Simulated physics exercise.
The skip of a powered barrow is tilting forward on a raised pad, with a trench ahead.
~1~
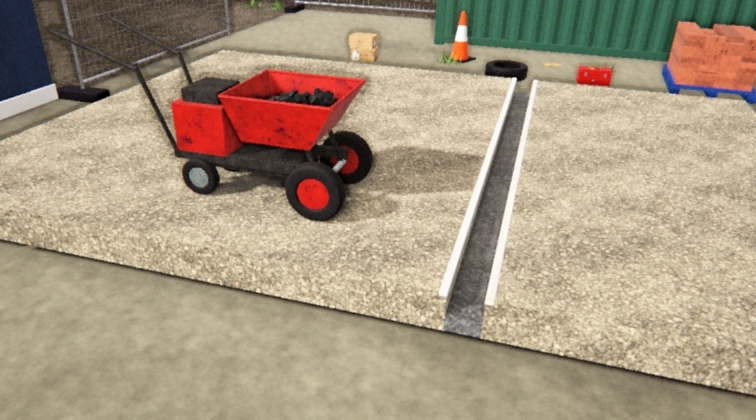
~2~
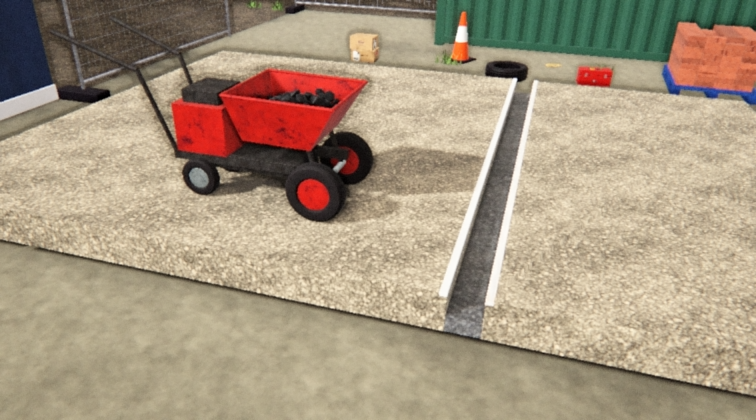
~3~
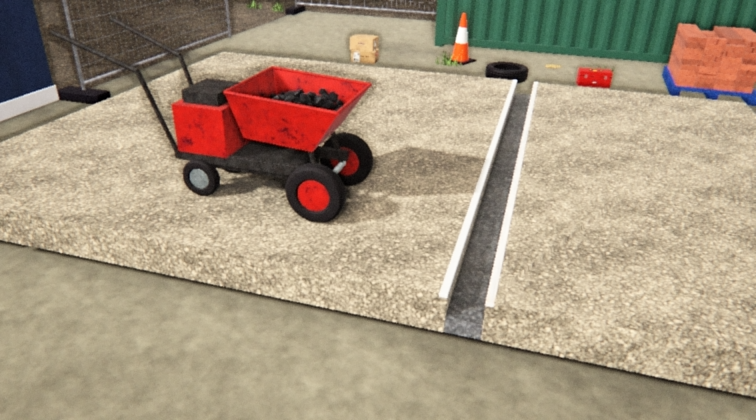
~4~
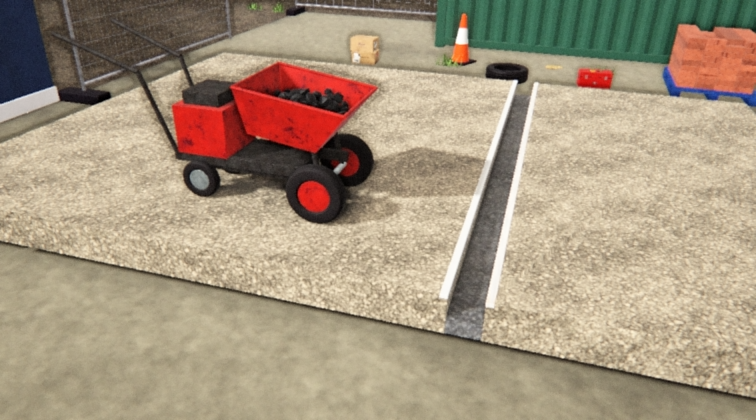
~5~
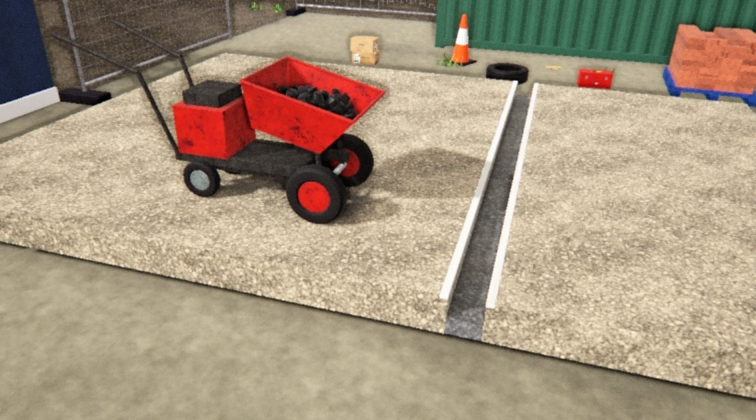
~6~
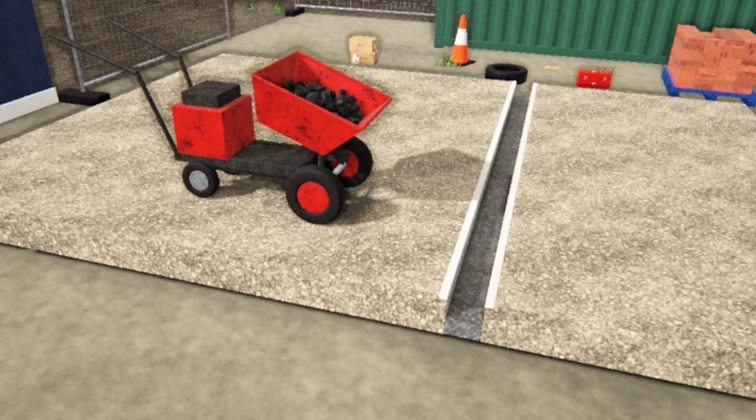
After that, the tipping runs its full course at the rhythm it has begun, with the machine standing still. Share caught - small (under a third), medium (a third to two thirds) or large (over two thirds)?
Small.
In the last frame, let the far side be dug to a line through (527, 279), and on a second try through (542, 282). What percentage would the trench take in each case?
I'd say some 20 in a hundred, followed by 20 in a hundred.
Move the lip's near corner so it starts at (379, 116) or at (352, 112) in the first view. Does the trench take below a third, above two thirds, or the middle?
Try one, more than two thirds; try two, one to two thirds.
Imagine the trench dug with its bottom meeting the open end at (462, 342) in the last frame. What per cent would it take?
Estimate: Approx. 20 %.
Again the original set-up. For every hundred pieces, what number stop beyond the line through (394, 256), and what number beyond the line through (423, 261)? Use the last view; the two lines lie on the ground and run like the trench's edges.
Result, first then second: 80 %, 40 %.
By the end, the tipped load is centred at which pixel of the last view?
Once nothing moves, the middle sits near (445, 218).
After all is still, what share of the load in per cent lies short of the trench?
60 per cent.
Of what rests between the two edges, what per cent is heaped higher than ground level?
Close to 0 percent.
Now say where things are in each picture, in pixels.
In the first frame, lip of the skip (331, 110), level; top of the load (291, 107), lumps of coal; first edge of the trench (453, 263); far edge (496, 271), the trench under half as wide as the skip, and about half as deep as wide.
In the second frame, lip of the skip (332, 111), level; top of the load (292, 107).
In the third frame, lip of the skip (337, 114), tipped barely; top of the load (295, 106).
In the fourth frame, lip of the skip (344, 118), tipped a little; top of the load (300, 105).
In the fifth frame, lip of the skip (353, 123), tipped a little; top of the load (290, 100).
In the sixth frame, lip of the skip (362, 130), tipped clearly; top of the load (298, 97); first edge of the trench (453, 266); far edge (496, 274).
Just after the last frame, skip tipped steeply; every one in the skip.
A moment on, skip tipped right over; the larger part in the skip; roughly a quarter short of the trench.
Further on, skip tipped right over; roughly a quarter in the skip; roughly two thirds short of the trench; about a tenth in or heaped over the trench; just a few beyond it.
When it is over, skip tipped right over; roughly a quarter in the skip; roughly two thirds short of the trench; roughly a quarter in or heaped over the trench; just a few beyond it.
